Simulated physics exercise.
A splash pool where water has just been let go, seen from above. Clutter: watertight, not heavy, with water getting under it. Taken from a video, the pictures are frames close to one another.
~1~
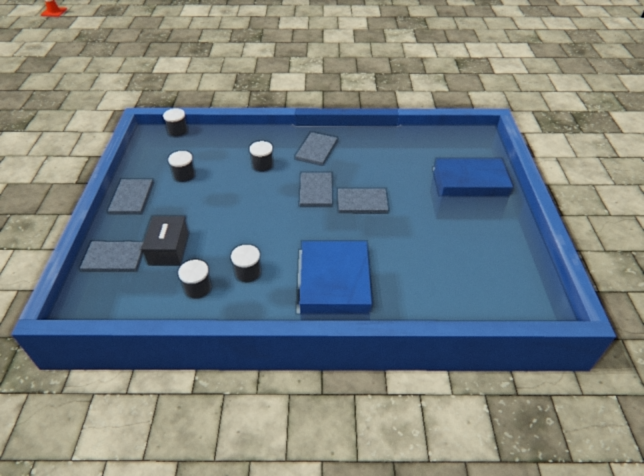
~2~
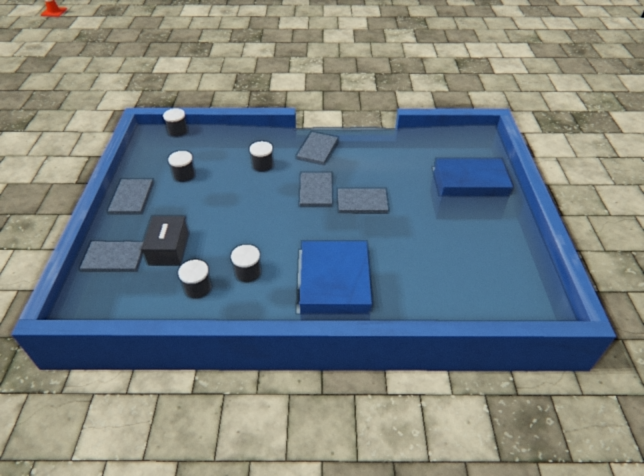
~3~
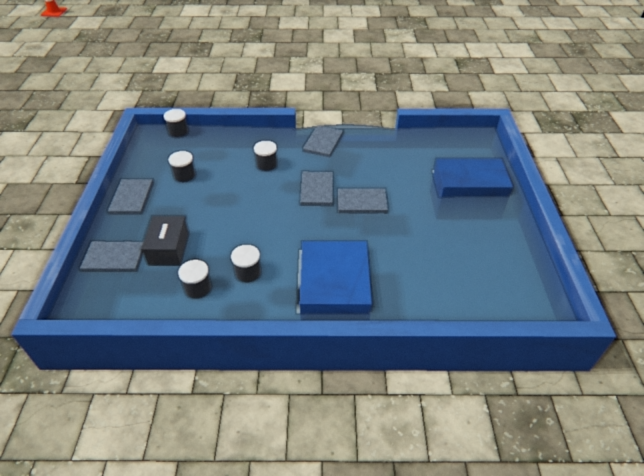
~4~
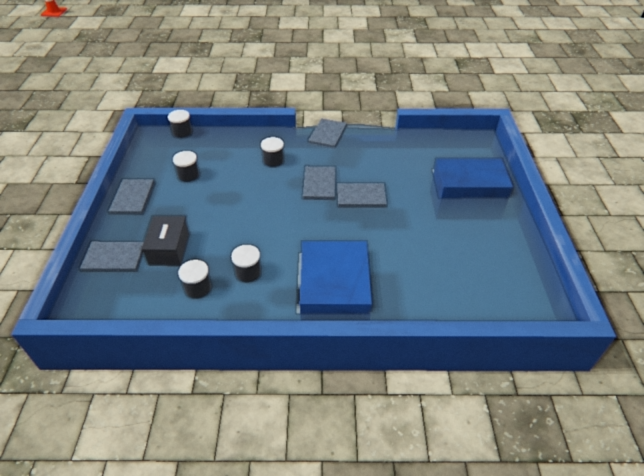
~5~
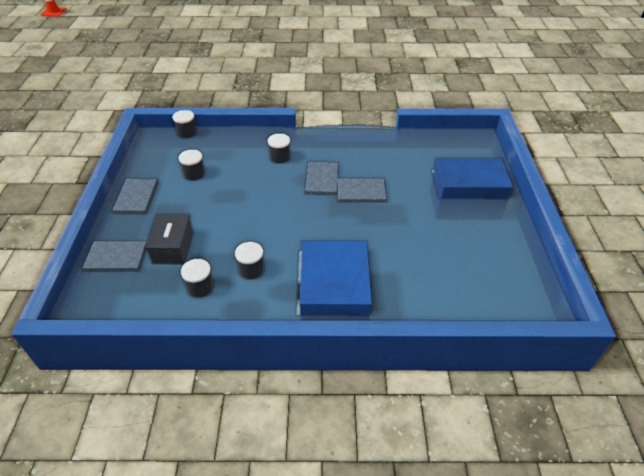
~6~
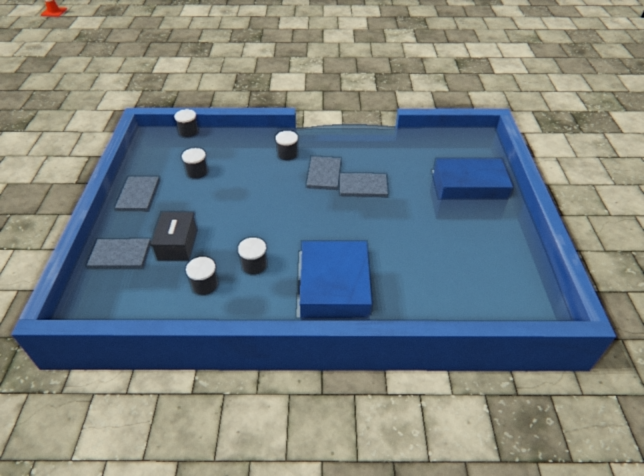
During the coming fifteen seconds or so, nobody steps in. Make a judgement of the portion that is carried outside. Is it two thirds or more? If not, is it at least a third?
Result: Mid band.
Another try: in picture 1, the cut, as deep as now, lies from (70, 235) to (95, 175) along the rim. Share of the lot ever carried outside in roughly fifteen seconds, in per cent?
I'd say some 60 in a hundred.
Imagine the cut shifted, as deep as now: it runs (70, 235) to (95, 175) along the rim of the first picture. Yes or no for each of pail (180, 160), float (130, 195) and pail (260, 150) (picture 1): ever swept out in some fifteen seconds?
Swept away, swept away, swept away.
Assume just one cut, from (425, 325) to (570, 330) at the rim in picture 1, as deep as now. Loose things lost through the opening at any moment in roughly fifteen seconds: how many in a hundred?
About 20 %.
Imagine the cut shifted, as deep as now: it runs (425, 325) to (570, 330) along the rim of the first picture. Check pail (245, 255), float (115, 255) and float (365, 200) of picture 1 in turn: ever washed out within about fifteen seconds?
Turn by turn - stays put, stays put, departs.
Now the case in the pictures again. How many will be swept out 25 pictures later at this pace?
I count 4 altogether.
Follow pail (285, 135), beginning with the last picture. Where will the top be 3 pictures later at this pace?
Close to (313, 124).
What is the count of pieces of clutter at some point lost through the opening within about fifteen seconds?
The figure is 5.
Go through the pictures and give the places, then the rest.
In the first frame, a pail at (261, 148), afloat; a float at (316, 187), afloat; 0 of 11 have shifted.
In the second frame, a pail at (261, 148), afloat; a float at (316, 187), afloat; 0 of 11 have shifted.
In the third frame, a pail at (265, 148) floats, close to its start; a float at (317, 186), afloat, close to its start; 2 of 11 have shifted.
In the fourth frame, a pail at (272, 144) floats, close to its start; a float at (320, 181) floats, close to its start; 4 of 11 have shifted.
In the fifth frame, a pail at (279, 140) floats, close to its start; a float at (322, 176) floats, close to its start; 7 of 11 have shifted.
In the sixth frame, a pail at (287, 137), afloat, close to its start; a float at (324, 171), afloat, close to its start; 11 of 11 have shifted.
A moment on, 1 of 11 are out; 10 afloat.
Next, 4 of 11 are out; 7 afloat.
Later, 4 of 11 are out; 7 afloat.
In the end, 5 of 11 are out; 6 afloat.
